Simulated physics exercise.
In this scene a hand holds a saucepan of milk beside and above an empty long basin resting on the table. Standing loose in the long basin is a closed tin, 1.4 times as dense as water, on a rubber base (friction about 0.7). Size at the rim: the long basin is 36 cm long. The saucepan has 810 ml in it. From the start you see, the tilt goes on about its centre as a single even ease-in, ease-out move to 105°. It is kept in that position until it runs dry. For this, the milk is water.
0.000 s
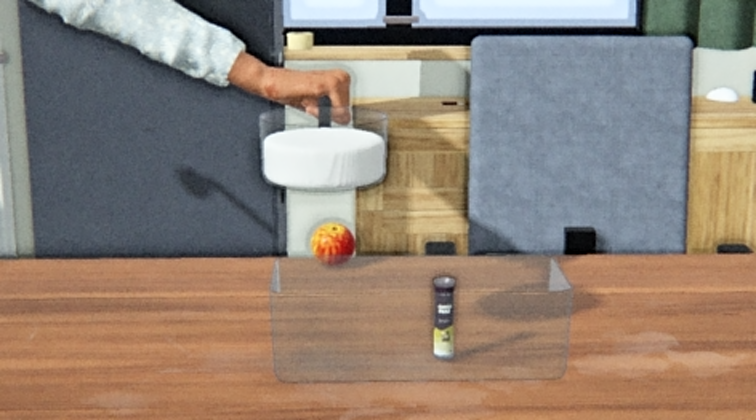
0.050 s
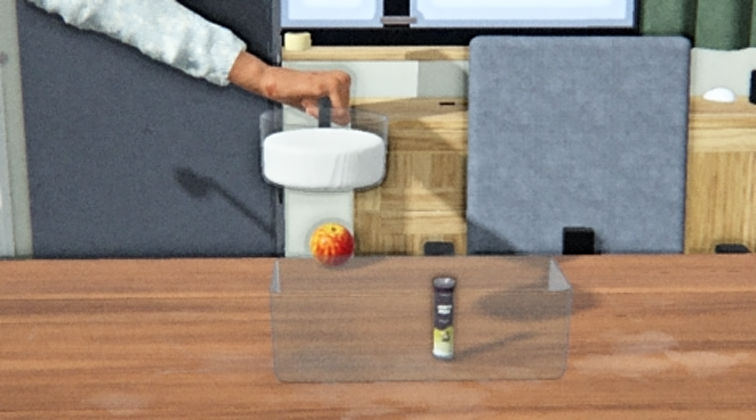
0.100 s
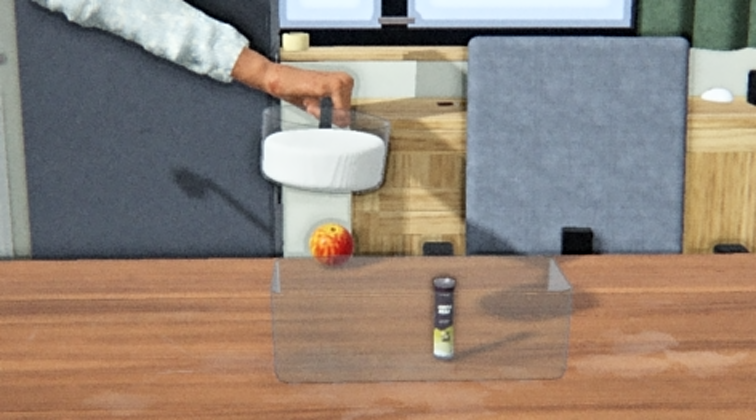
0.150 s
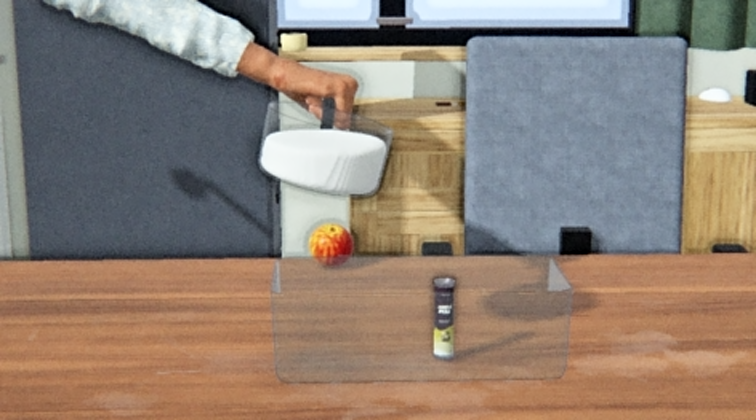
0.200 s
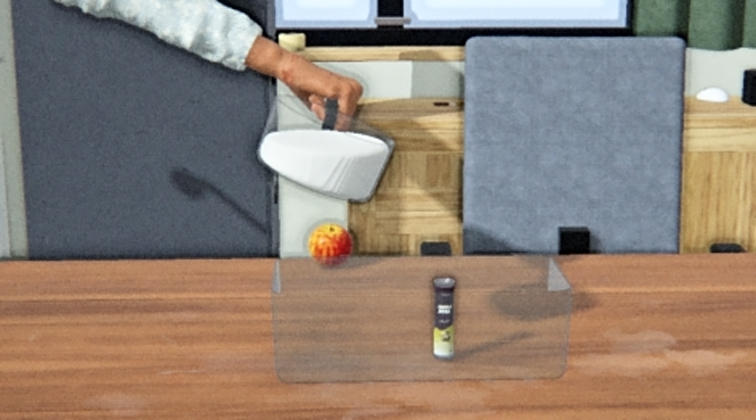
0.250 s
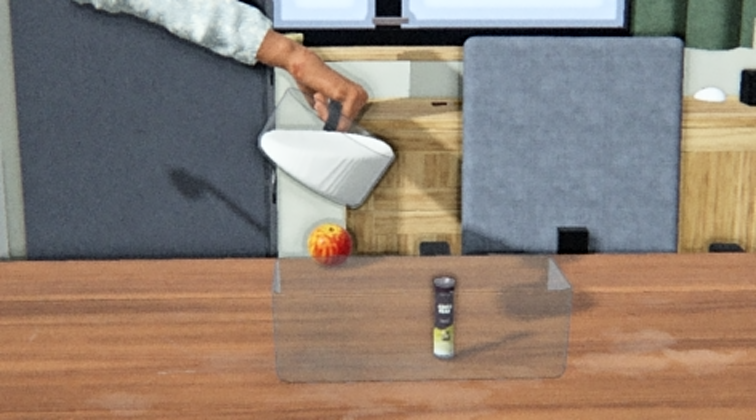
A hand tilting a clear saucepan of milk steadily to the right above a long transparent basin with a closed tin standing inside.
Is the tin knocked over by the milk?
I'd say it will come down.
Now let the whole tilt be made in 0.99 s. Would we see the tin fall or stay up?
Then the tin tumbles.
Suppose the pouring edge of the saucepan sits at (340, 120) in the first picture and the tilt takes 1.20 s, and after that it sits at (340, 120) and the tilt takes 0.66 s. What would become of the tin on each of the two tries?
First it remains upright; then it remains upright.
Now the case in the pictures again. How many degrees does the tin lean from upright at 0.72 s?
I'd put it at close to 5 degrees off upright.
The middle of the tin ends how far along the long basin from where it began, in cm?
In the end the tin's centre has shifted about 8.0 centimetres.
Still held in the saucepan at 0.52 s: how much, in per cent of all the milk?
Some 30 % of it is still there.
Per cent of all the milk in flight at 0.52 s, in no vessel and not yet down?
Estimate: Some 48 % of the total.
By 0.52 s the tilt is 94° and 31 per cent is still to pour; the tin stands where it began.
By 0.72 s the tilt is 105° and 8 per cent is still to pour; the tin leans 6°.
By 0.93 s the tilt is 105° and 1 per cent is still to pour; the tin lies on its side.
By 1.16 s the tilt is 105° and 0 per cent is still to pour; the tin lies on its side.
At rest the tin lies on its side.
